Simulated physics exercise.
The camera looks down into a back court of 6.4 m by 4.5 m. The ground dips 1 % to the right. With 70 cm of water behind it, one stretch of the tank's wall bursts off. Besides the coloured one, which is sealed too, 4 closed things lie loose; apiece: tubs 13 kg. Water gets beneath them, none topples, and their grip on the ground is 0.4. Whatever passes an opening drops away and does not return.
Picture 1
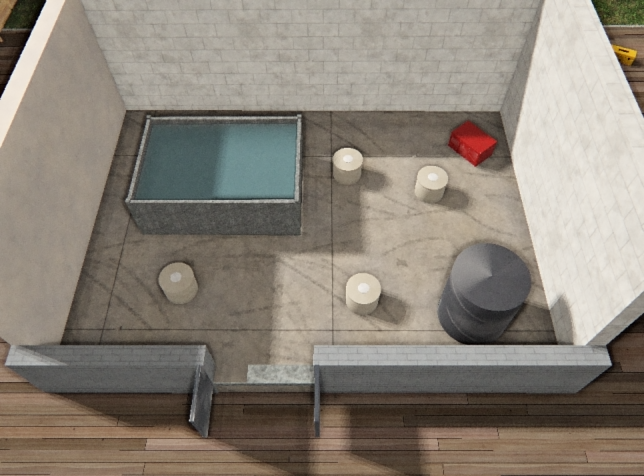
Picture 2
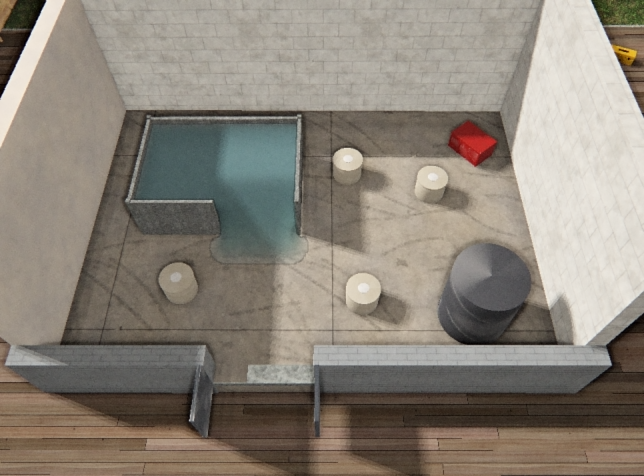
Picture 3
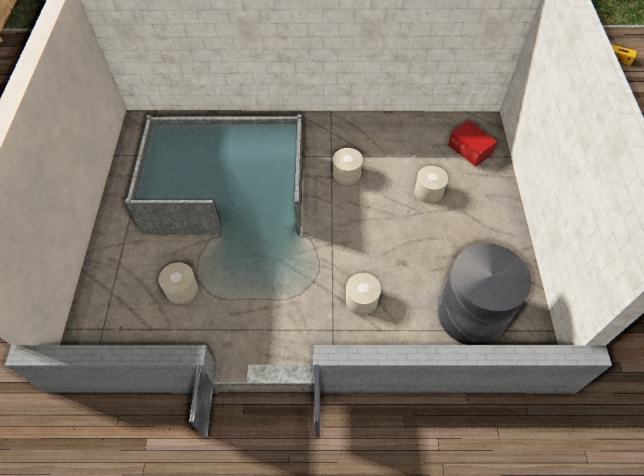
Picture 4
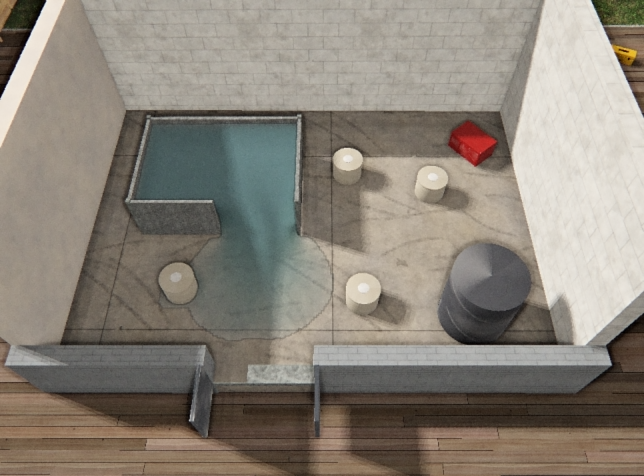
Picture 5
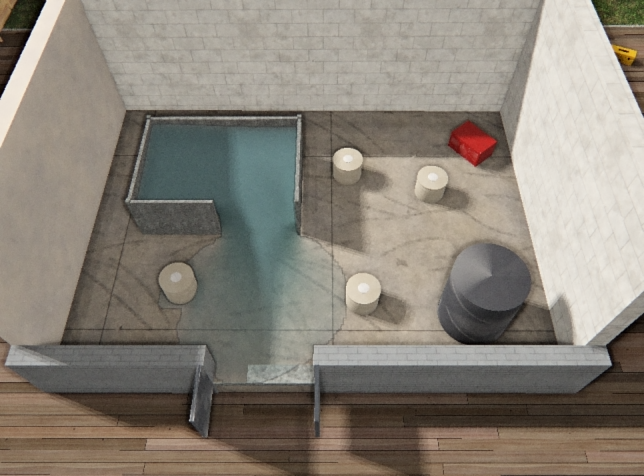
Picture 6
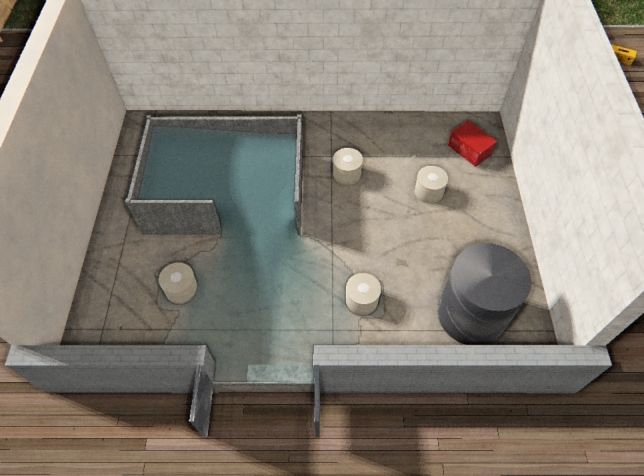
Water pouring through a gap in a raised tank's front wall and spreading across a walled court between two pale, unmoving cylinders.
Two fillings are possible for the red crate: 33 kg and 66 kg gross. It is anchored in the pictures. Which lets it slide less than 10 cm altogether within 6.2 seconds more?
I expect that the lower weight is enough.
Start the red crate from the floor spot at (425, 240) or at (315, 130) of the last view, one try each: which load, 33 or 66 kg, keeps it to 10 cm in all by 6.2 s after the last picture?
In that order: The smaller is enough; either load holds.
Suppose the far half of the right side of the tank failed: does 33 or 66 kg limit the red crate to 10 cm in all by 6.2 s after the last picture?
Then neither weight holds it.
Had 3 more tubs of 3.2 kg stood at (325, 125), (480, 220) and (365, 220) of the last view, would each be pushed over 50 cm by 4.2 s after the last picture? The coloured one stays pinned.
In that order: Under, past it, short of it.
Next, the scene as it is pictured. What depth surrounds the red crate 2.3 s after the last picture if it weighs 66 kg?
About 0 cm.
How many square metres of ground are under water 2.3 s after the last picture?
Roughly 17 m2.
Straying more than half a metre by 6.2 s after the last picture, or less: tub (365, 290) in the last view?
Answer: Over.
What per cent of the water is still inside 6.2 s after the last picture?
About 58 per cent.
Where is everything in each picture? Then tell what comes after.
The first frame shows the red crate at (474, 137), on the bottom; water covers 3.3 m2; 0 of 5 have shifted.
The second frame shows the red crate at (474, 137), on the bottom; water covers 3.9 m2; 0 of 5 have shifted.
The third frame shows the red crate at (474, 137) rests on the ground; 4.9 m2 under water; 0 of 5 have shifted.
The fourth frame shows the red crate at (474, 137), on the bottom; water covers 6.0 m2; 0 of 5 have shifted.
The fifth frame shows the red crate at (474, 137), on the bottom; 7.2 m2 under water; 0 of 5 have shifted.
The sixth frame shows the red crate at (474, 137), on the bottom; 7.8 m2 under water; 0 of 5 have shifted.
Then, 0.6 s after the last picture the red crate would be 0 cm from its start with 33 kg and 0 cm from its start with 66 kg; 0 cm of water round it then.
Then, 2.3 s after the last picture the red crate would be 0 cm from its start with 33 kg and 0 cm from its start with 66 kg; 0 cm of water round it then.
Then, 4.2 s after the last picture the red crate would be 0 cm from its start with 33 kg and 0 cm from its start with 66 kg; 5 cm of water round it then.
Then, 6.2 s after the last picture the red crate would be 0 cm from its start with 33 kg and 0 cm from its start with 66 kg; 5 cm of water round it then.
